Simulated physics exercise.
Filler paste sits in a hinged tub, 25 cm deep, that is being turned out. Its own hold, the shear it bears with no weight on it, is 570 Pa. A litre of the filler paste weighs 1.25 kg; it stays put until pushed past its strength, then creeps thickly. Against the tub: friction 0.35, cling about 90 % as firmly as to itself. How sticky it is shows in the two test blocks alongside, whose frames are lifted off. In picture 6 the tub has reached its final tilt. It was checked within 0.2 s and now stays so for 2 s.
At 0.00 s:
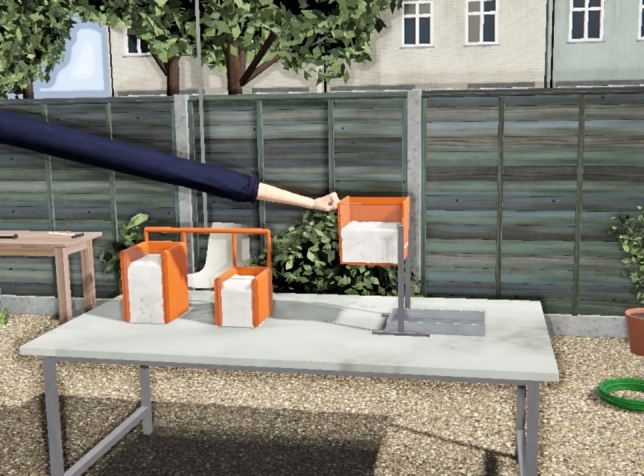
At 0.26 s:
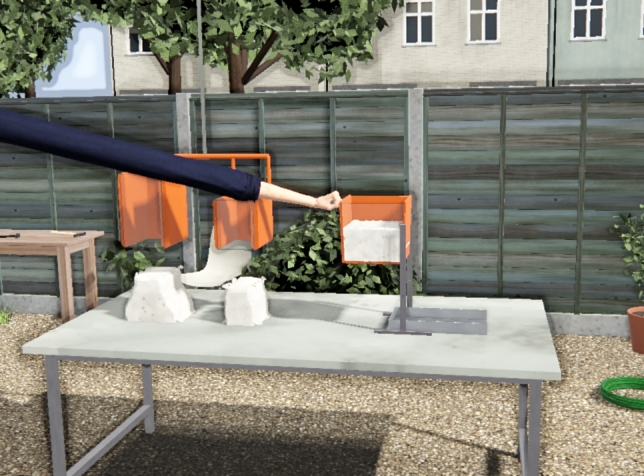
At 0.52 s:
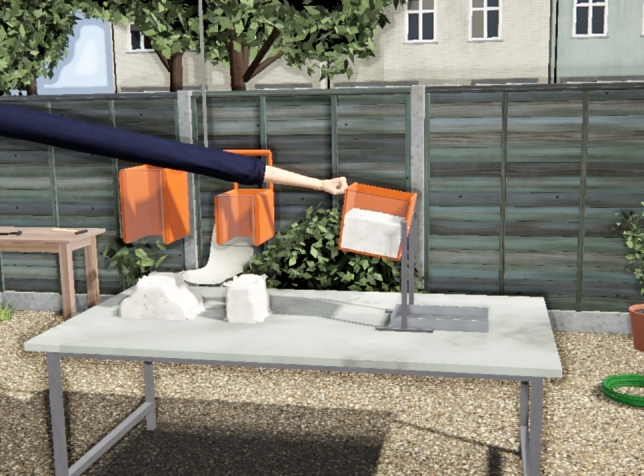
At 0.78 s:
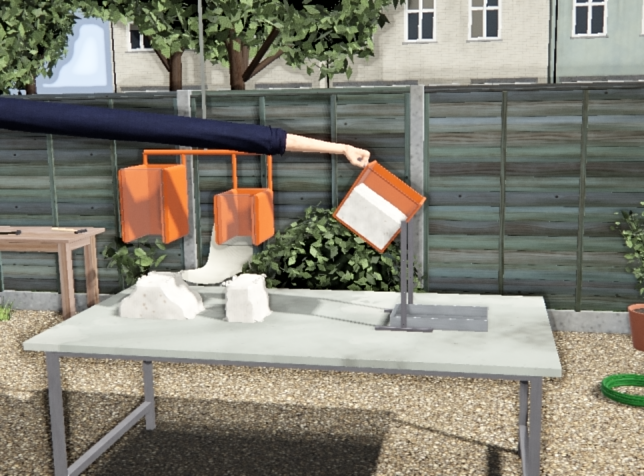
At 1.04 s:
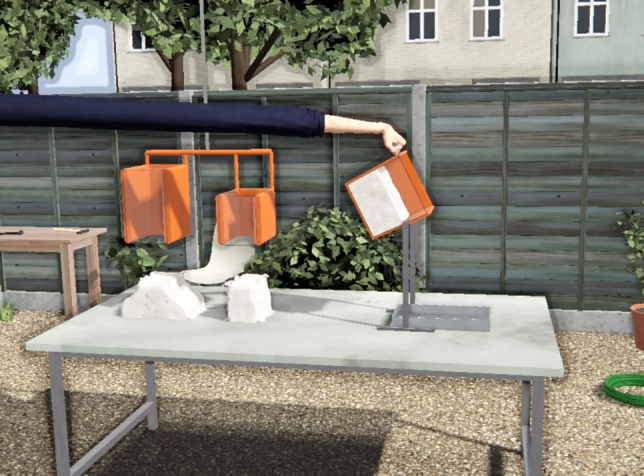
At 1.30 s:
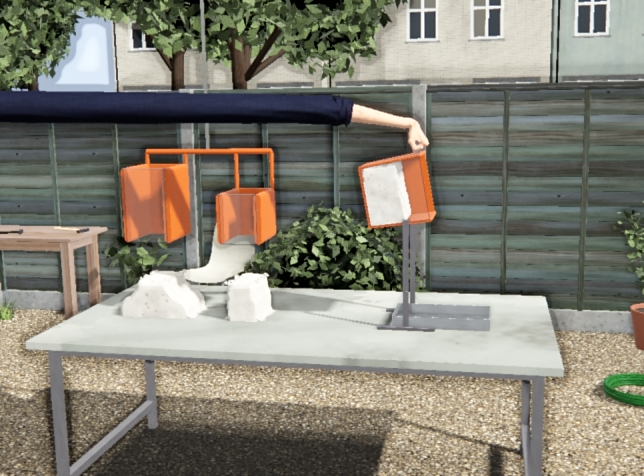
Two joined orange casings rise off a pair of white blocks on a table, and the taller left block slumps into a low heap while the right one sinks only slightly. Then an outstretched arm in a dark sleeve swings an orange tub clockwise on its stand, the white filling turning with it.
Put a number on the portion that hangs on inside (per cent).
The portion that hangs on inside is near 100 %.
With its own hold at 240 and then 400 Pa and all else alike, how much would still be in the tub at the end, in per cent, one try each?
In that order: 70 %, 100 %.
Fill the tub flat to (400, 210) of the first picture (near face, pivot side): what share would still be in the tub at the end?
In that case some 100 per cent.
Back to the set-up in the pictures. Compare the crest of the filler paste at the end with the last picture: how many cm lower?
Roughly 4 cm.
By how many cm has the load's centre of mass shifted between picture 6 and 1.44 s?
Roughly 2 cm.
After 1.44 s, the tub is at 80 degrees and holds 100 %.
After 1.61 s, the tub is at 80 degrees and holds 100 %.
After 1.78 s, the tub is at 80 degrees and holds 100 %.
After 1.95 s, the tub is at 80 degrees and holds 100 %.
After 3.30 s, at the end, the tub is at 80 degrees and holds 100 %.
